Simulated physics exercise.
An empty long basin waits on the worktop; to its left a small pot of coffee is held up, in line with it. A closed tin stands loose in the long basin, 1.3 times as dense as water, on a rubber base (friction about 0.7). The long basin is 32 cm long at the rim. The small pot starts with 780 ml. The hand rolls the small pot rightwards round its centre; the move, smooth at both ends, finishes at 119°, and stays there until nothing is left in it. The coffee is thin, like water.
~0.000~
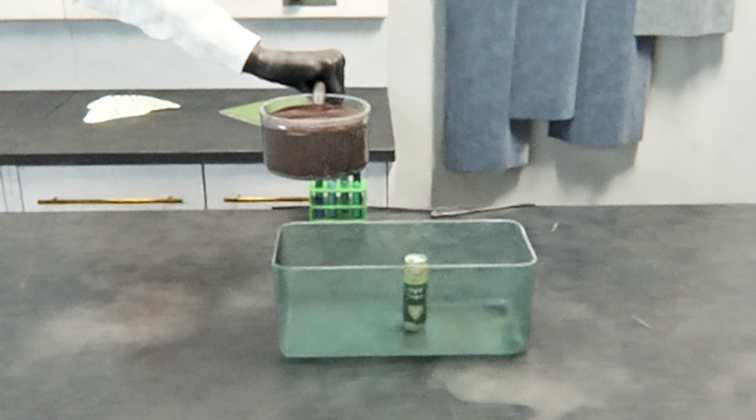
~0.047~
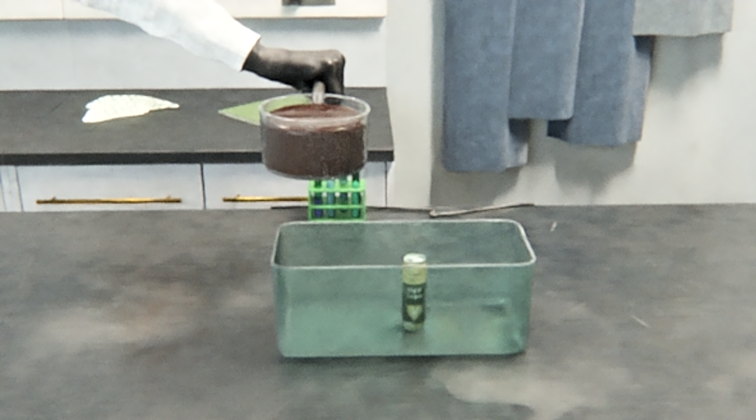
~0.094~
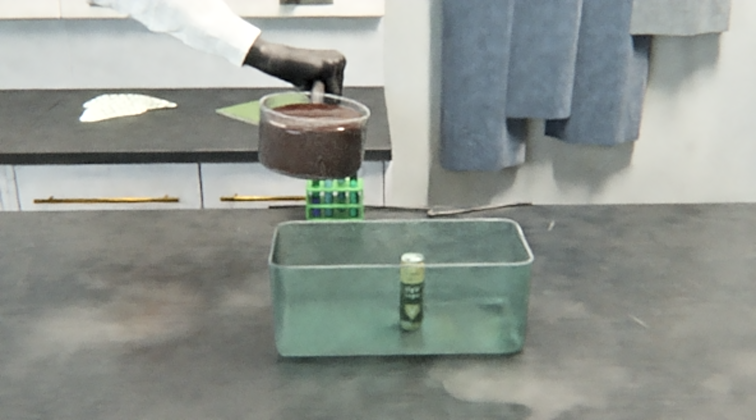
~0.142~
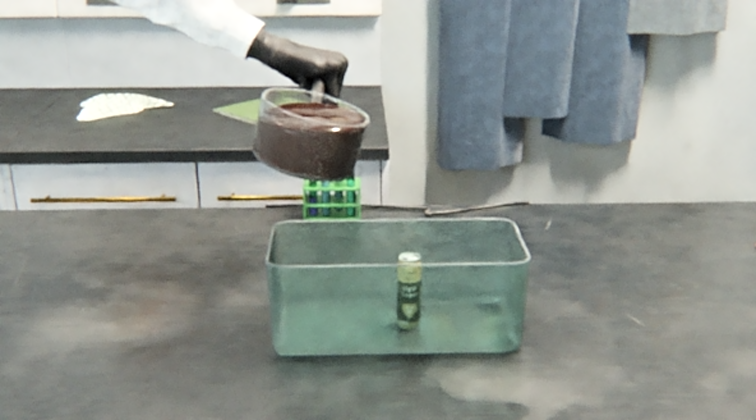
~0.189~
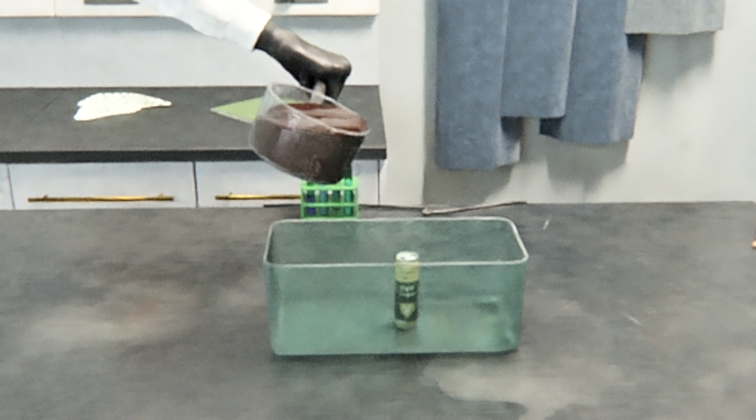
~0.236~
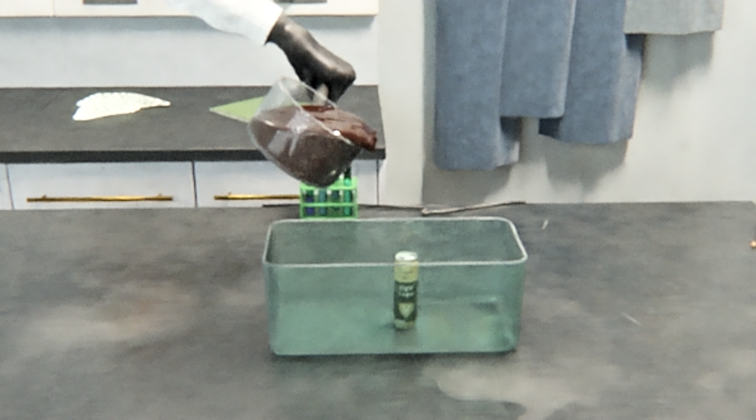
A gloved hand tilts a small clear pot of dark coffee rightwards above a long basin.
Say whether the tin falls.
It falls.
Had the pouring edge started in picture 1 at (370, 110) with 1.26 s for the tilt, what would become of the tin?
Then it keeps standing.
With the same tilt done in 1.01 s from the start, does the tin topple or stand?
Then it stays up.
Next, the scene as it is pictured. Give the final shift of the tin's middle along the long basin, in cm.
About 8.0 cm.
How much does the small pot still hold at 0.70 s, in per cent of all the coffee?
Some 1 per cent.
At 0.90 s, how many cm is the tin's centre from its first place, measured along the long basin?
About 5 cm.
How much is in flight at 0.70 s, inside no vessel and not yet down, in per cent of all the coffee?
Some 4 per cent.
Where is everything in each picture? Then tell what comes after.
In the first picture, it leans 0°; its right rim is at (369, 109); the coffee meets the walls at (264, 117) and (367, 115); the long basin's rim runs from (277, 246) to (528, 243); the tin's top is at (415, 262).
In the second picture, it leans 2°; its right rim is at (368, 110); the coffee meets the walls at (263, 116) and (366, 115).
In the third picture, it leans 7°; its right rim is at (368, 114); the coffee meets the walls at (263, 114) and (366, 117).
In the fourth picture, it leans 15°; its right rim is at (368, 121); the coffee meets the walls at (261, 113) and (366, 118).
In the fifth picture, it leans 25°; its right rim is at (367, 131); the coffee meets the walls at (257, 115) and (365, 124); 2 per cent is over the edge.
In the sixth picture, it leans 38°; its right rim is at (365, 143); the coffee meets the walls at (255, 115) and (358, 131); 6 per cent is over the edge.
By 0.50 s the tilt is 109° and 18 per cent is still to pour; the tin stands where it began.
By 0.70 s the tilt is 119° and 1 per cent is still to pour; the tin leans 6°.
By 0.90 s the tilt is 119° and 0 per cent is still to pour; the tin leans 39°.
By 1.12 s the tilt is 119° and 0 per cent is still to pour; the tin lies on its side.
At rest the tin lies on its side.
